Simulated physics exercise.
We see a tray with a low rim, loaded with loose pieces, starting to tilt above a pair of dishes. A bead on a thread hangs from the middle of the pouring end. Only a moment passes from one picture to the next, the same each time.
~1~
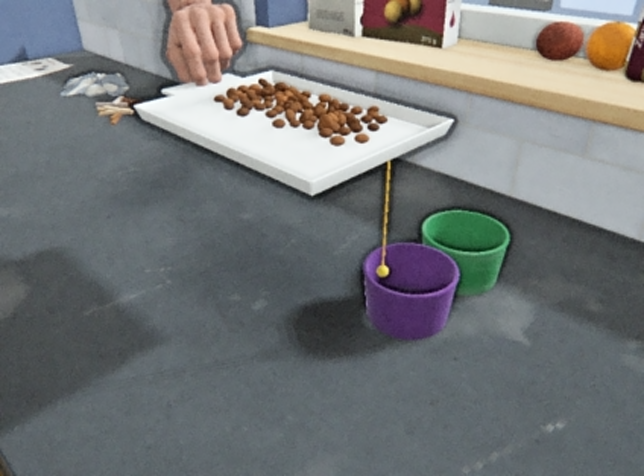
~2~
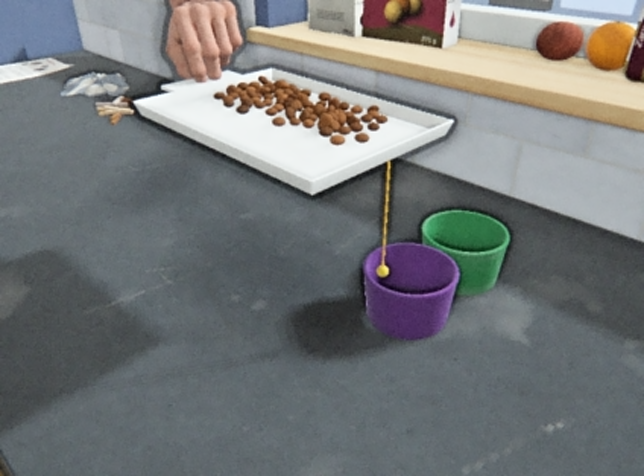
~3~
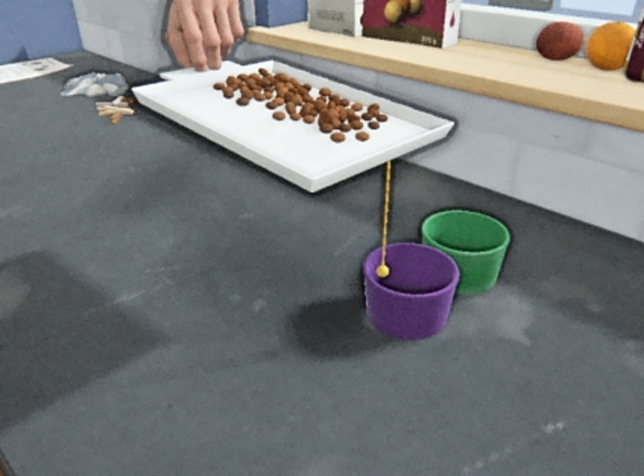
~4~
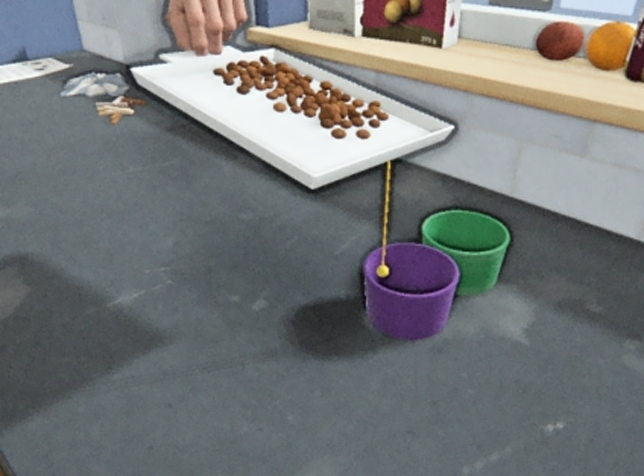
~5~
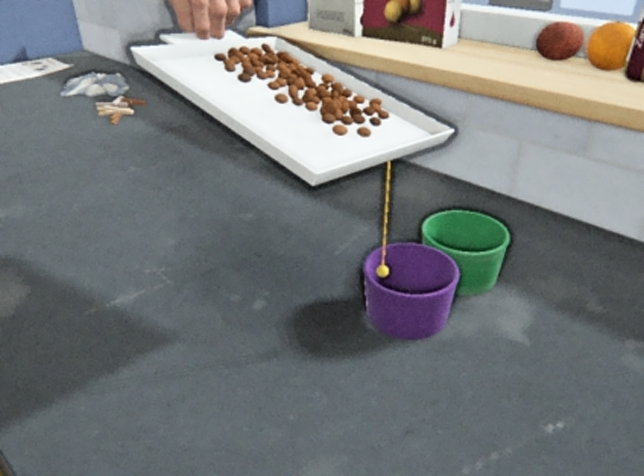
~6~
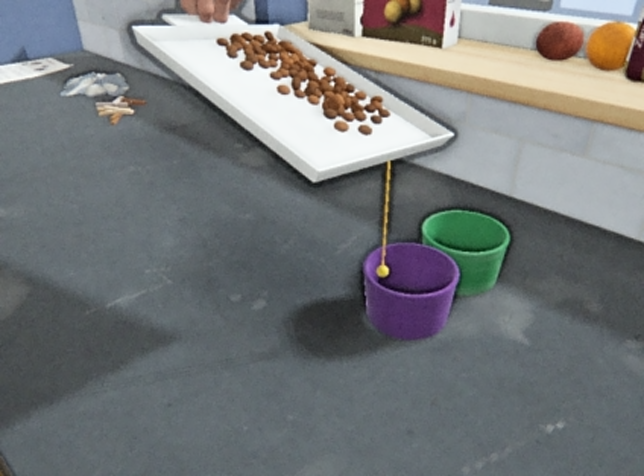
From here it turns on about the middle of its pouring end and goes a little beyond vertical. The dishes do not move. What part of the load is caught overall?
Together they catch more than half.
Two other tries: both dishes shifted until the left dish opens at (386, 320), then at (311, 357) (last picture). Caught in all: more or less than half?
In turn: The larger part; not half.
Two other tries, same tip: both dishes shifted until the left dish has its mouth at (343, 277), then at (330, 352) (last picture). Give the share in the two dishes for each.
About 20 and 10 per cent.
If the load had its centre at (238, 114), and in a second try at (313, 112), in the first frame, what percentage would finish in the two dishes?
First some 50, then 70 per cent.
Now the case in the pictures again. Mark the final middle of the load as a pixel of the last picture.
Near (433, 300).
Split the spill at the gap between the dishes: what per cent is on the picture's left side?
Some 10 per cent.
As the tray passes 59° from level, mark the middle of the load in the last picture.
Near (422, 132).
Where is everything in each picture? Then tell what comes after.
In the first picture, corners of the pouring end (312, 178) and (446, 120), level; middle of the load (289, 108), bits of dog kibble; left dish (446, 306); right dish (499, 264); bead on its thread (383, 271).
In the second picture, corners of the pouring end (312, 177) and (446, 121), level; middle of the load (289, 107).
In the third picture, corners of the pouring end (313, 175) and (447, 123), tipped barely, lowest at the right corner; middle of the load (289, 101).
In the fourth picture, corners of the pouring end (315, 172) and (447, 126), tipped a little, lowest at the right corner; middle of the load (290, 92).
In the fifth picture, corners of the pouring end (317, 169) and (447, 129), tipped a little, lowest at the right corner; middle of the load (291, 83).
In the sixth picture, corners of the pouring end (319, 166) and (447, 132), tipped clearly, lowest at the right corner; middle of the load (303, 76); left dish (446, 306); right dish (499, 264).
Just after the last frame, tray tipped steeply; the larger part on the tray; just a few in the left dish; just a few in the right dish; just a few outside both; about a tenth in the air.
A moment on, tray tipped right over; just a few on the tray; roughly a third in the left dish; roughly a quarter in the right dish; roughly a quarter outside both; about a tenth in the air.
Further on, tray tipped past a quarter turn; roughly half in the left dish; roughly a quarter in the right dish; roughly a quarter outside both.
When it is over, tray tipped past a quarter turn; roughly half in the left dish; roughly a quarter in the right dish; roughly a quarter outside both.
